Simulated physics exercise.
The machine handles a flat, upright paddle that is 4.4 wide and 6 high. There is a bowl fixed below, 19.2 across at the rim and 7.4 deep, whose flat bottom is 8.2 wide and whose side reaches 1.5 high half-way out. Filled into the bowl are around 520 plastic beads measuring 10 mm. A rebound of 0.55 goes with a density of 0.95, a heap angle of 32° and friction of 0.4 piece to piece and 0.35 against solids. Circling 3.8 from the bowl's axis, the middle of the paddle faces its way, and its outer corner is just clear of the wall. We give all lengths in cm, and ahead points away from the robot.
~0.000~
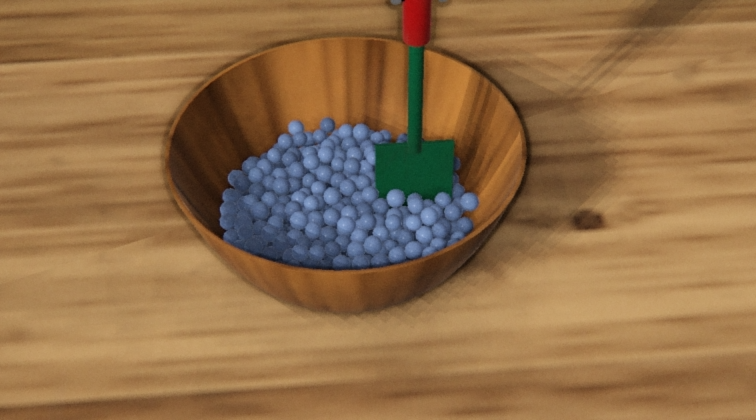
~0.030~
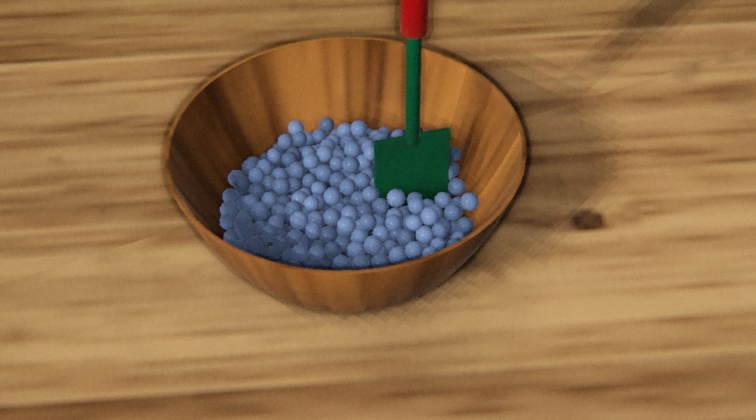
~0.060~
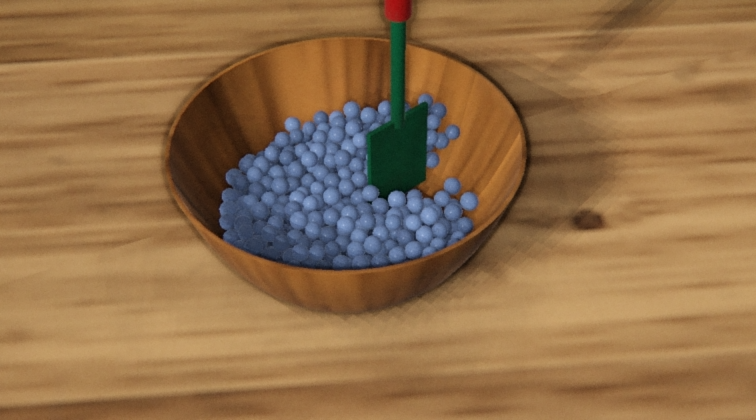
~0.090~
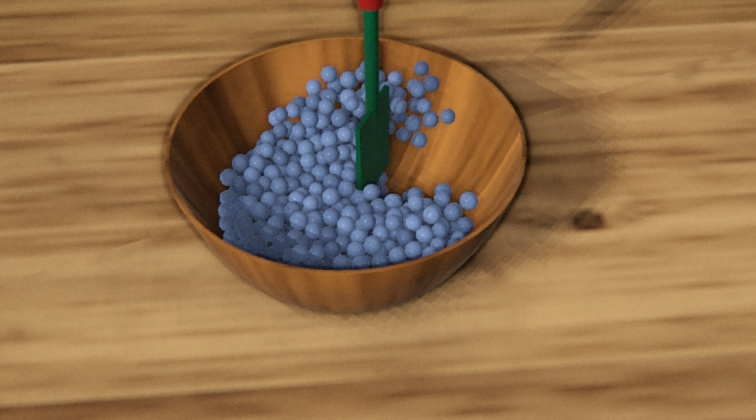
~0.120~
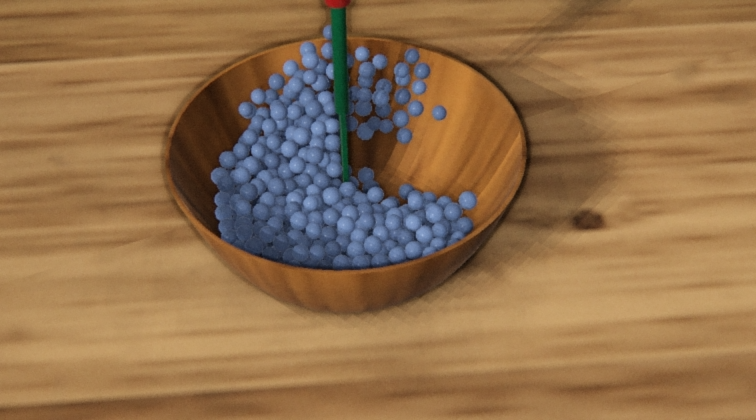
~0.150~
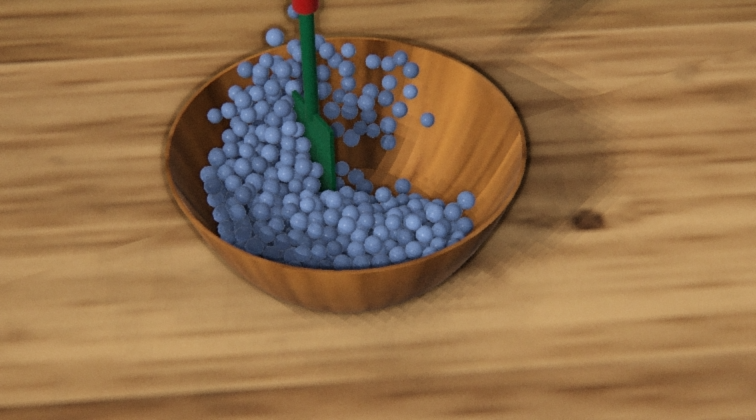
The clip shows a green paddle with a red handle sweeping leftward through blue beads in a wooden bowl, turning as it moves, while beads pile up toward the back left and a few rise past the rim.
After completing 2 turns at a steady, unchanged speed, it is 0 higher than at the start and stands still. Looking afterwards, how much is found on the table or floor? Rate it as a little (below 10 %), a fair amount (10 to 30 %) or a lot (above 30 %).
A fair amount.
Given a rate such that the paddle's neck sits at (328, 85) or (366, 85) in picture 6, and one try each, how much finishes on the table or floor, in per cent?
About 5 % for one try and about 0 % for the other, in order.
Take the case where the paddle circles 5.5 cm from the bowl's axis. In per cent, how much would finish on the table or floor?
Roughly 15 percent, I'd expect.
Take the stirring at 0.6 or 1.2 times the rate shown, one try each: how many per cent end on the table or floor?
About 0 and 30 per cent.
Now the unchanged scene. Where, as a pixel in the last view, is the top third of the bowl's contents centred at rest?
Looks like roughly (412, 151) to me.
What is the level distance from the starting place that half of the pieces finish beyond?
Around 10 cm.
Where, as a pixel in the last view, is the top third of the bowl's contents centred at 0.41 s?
Somewhere around (453, 173) in the last view.
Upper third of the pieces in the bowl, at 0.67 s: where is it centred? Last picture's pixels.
I'd point to about (261, 240).
By 0.41 s, 351° round, highest piece 9 above the table; 484 in the bowl, 18 on the table or floor, 20 in flight or on the tool.
By 0.67 s, 225° round, highest piece 10 above the table; 460 in the bowl, 51 on the table or floor, 11 in flight or on the tool.
By 1.00 s, 0° round, highest piece 7 above the table; 441 in the bowl, 81 on the table or floor.
By 1.70 s, 0° round, highest piece 7 above the table; 441 in the bowl, 81 on the table or floor.
Final count, 441 in the bowl, 81 on the table or floor. That is 16 % on the table or floor.
